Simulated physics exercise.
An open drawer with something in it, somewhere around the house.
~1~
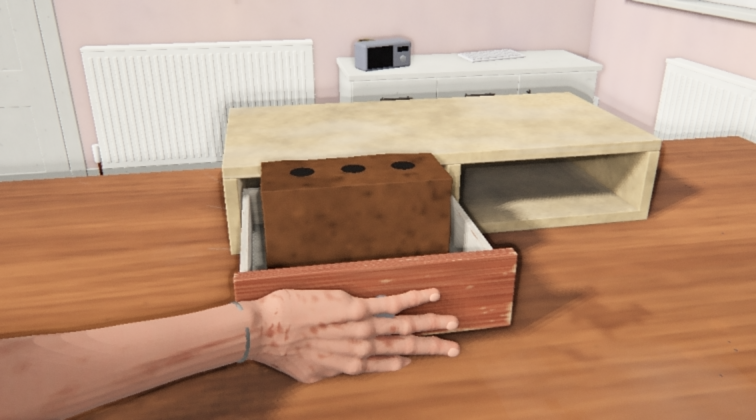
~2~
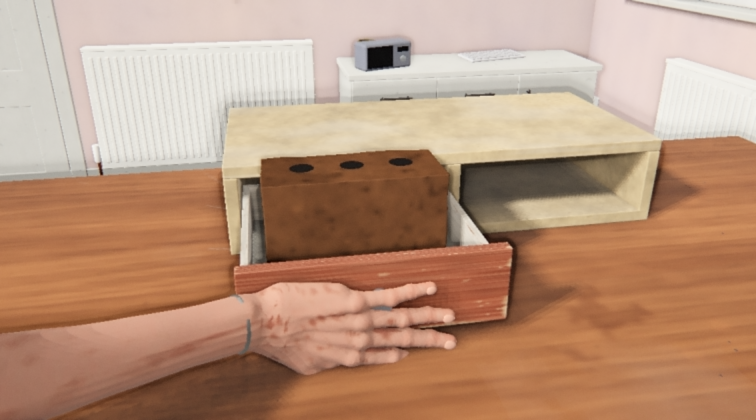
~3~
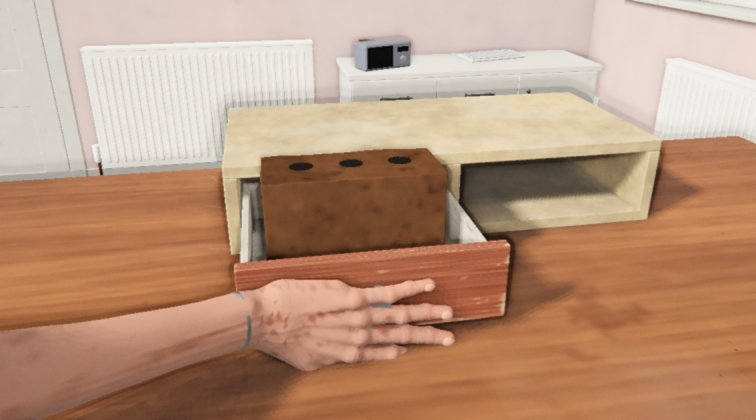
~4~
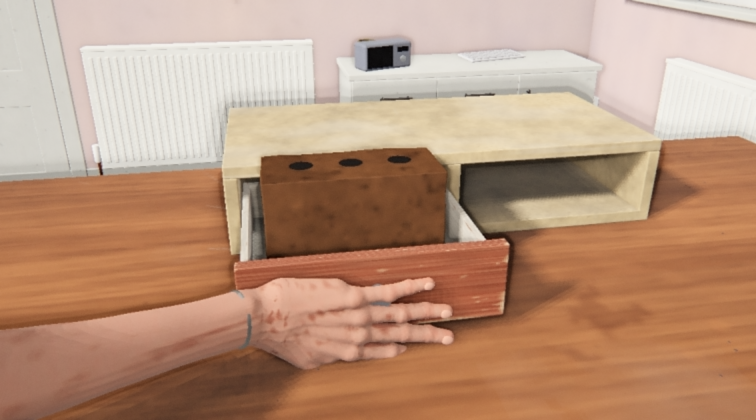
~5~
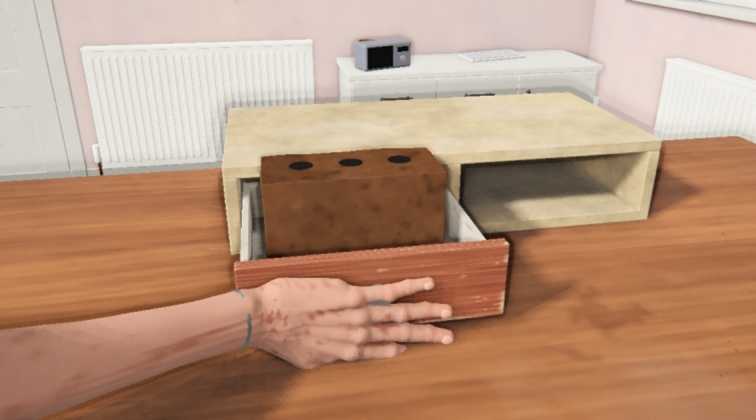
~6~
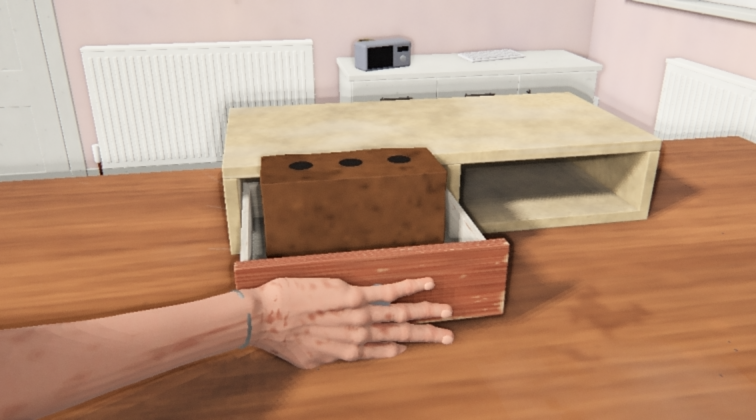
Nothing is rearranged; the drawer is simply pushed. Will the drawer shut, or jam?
Result: Drawer blocked partway.
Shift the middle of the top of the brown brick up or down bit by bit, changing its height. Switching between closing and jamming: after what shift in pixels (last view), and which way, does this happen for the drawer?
About 28 pixels, downward.
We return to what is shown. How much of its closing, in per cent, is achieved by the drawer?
It comes to rest at close to 10 per cent, I'd say.
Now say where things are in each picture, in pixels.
Drawer (360, 243) wide open; brown brick (354, 214), in the first frame.
Drawer (358, 239) wide open; chest (427, 161), in the second frame.
Drawer (357, 237) wide open; brown brick (352, 208), in the third frame.
Drawer (357, 235) wide open; chest (427, 161), in the fourth frame.
Drawer (357, 235) wide open; brown brick (352, 207), in the fifth frame.
Drawer (357, 235) wide open; chest (427, 161), in the sixth frame.
Then, 0.28 s on from there, drawer starting in.
In the end, the drawer jams.
